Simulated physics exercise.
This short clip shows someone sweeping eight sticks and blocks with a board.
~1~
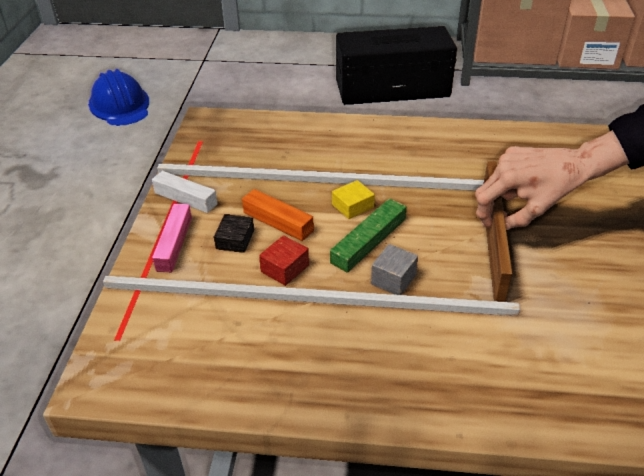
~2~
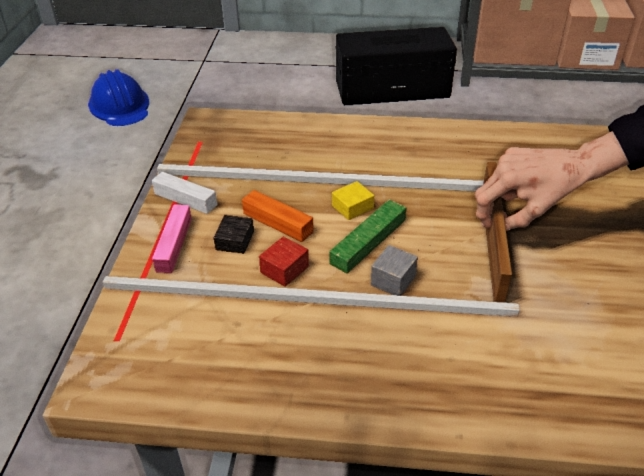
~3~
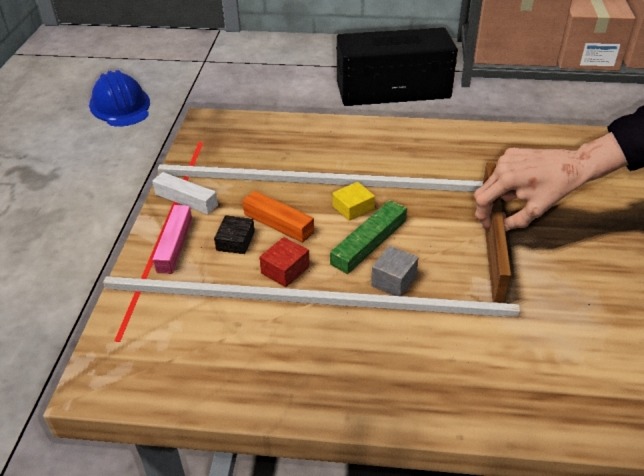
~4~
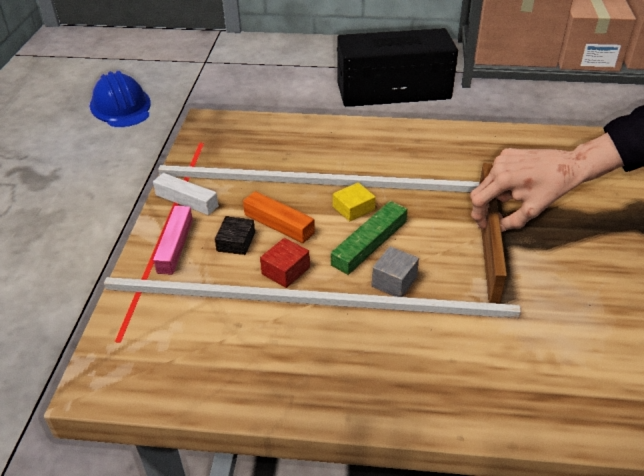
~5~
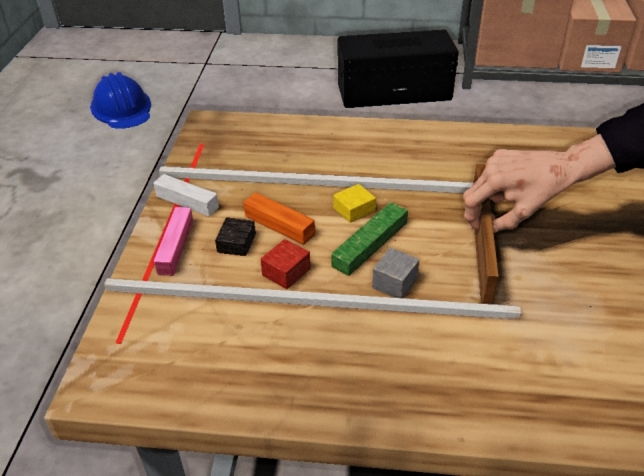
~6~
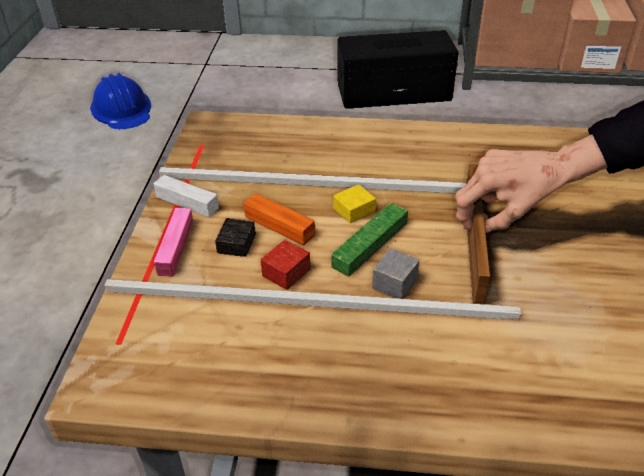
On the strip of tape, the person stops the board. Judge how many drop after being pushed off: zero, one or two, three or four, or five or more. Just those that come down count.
Number dropping: Five or more.
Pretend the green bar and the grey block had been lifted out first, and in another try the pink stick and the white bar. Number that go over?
Fallen: 2, and 3 in the other try.
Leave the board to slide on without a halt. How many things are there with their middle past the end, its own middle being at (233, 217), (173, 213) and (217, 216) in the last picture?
Result per place: 0; 5; 2.
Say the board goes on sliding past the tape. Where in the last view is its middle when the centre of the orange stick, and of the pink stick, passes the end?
Its middle is about (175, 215) and about (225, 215).
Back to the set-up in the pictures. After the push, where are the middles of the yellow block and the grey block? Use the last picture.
Roughly at (168, 182) and at (131, 262), in that order.
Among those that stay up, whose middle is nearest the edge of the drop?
That's the green bar.
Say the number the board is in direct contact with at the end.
It is in contact with 3.
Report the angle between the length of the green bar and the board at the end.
It comes to around 20 degrees.
A little later, none off yet; white bar at rest near (186, 196); pink stick at rest near (175, 241); black block at rest near (236, 237).
Next, none off yet; white bar shifted a little near (166, 188); pink stick shifted a little near (156, 240); black block shifted about its own width near (191, 229).
When it is over, the number that fall off is five or more; down, red block, orange stick, black block, pink stick and white bar.
